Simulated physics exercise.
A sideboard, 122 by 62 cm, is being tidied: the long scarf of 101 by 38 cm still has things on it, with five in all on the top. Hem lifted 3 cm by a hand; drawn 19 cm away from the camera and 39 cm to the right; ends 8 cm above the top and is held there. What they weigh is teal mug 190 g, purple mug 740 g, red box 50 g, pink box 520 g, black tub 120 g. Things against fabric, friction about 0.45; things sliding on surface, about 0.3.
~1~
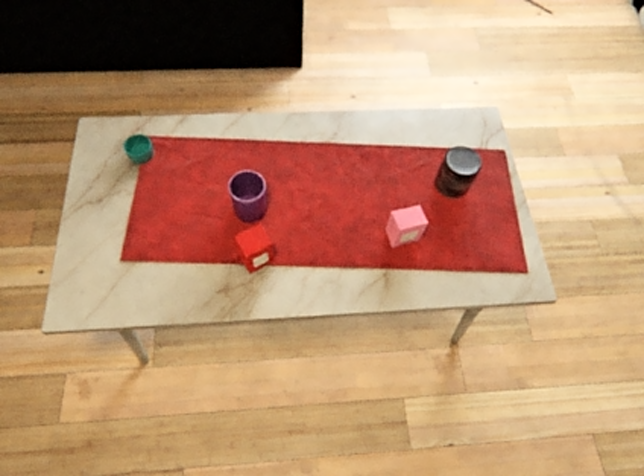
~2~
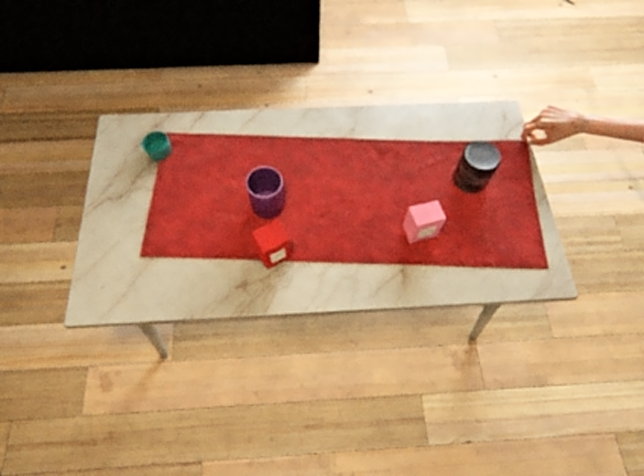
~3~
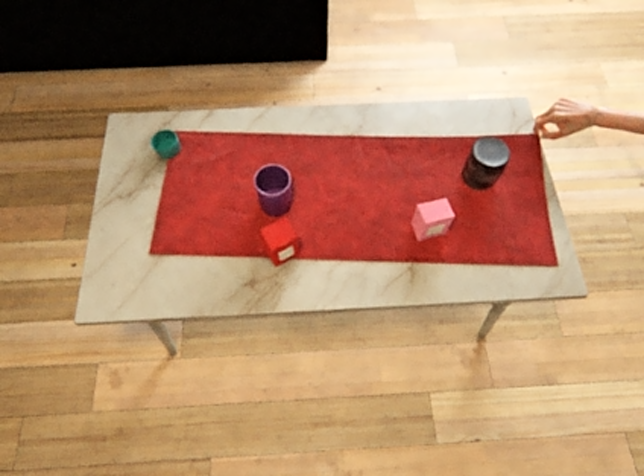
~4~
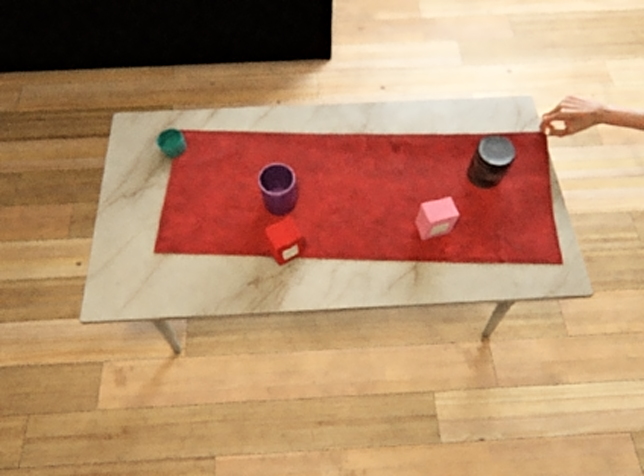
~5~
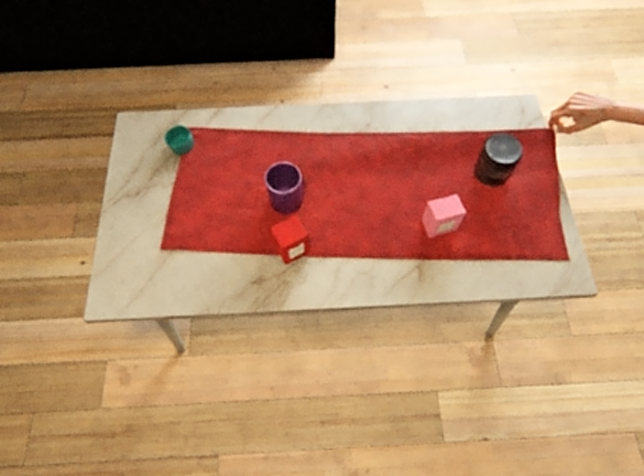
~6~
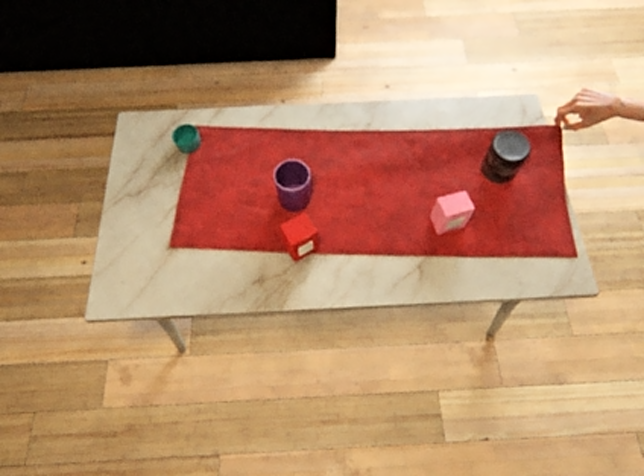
Wood-floored room, a hand entering from the right, gripping a red cloth's corner and pulling it slightly right, five objects riding along.
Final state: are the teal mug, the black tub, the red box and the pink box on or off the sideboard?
Final state: Teal mug on, black tub off, red box on, pink box off.
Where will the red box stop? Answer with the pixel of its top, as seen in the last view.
It stops around pixel (486, 164).
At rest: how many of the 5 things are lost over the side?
Tally: 2.
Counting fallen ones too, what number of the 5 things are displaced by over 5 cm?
5 of them.
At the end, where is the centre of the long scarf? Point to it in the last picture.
About (504, 122).
Next, 90 % of the long scarf is still over the top; pink box 15 cm off its start, black tub 14 cm off its start, red box 14 cm off its start.
Then, 80 % of the long scarf is still over the top; pink box 28 cm off its start, black tub 27 cm off its start, red box 27 cm off its start.
After that, 60 % of the long scarf is still over the top; pink box 44 cm off its start at (583, 160), red box 40 cm off its start at (444, 179), black tub 39 cm off its start at (614, 113).
Later, 55 % of the long scarf is still over the top; pink box over the edge, red box 52 cm off its start, black tub over the edge.
At the end, 55 % of the long scarf is still over the top; pink box over the edge, red box 52 cm off its start at (486, 164), black tub over the edge, teal mug 26 cm off its start at (268, 115).
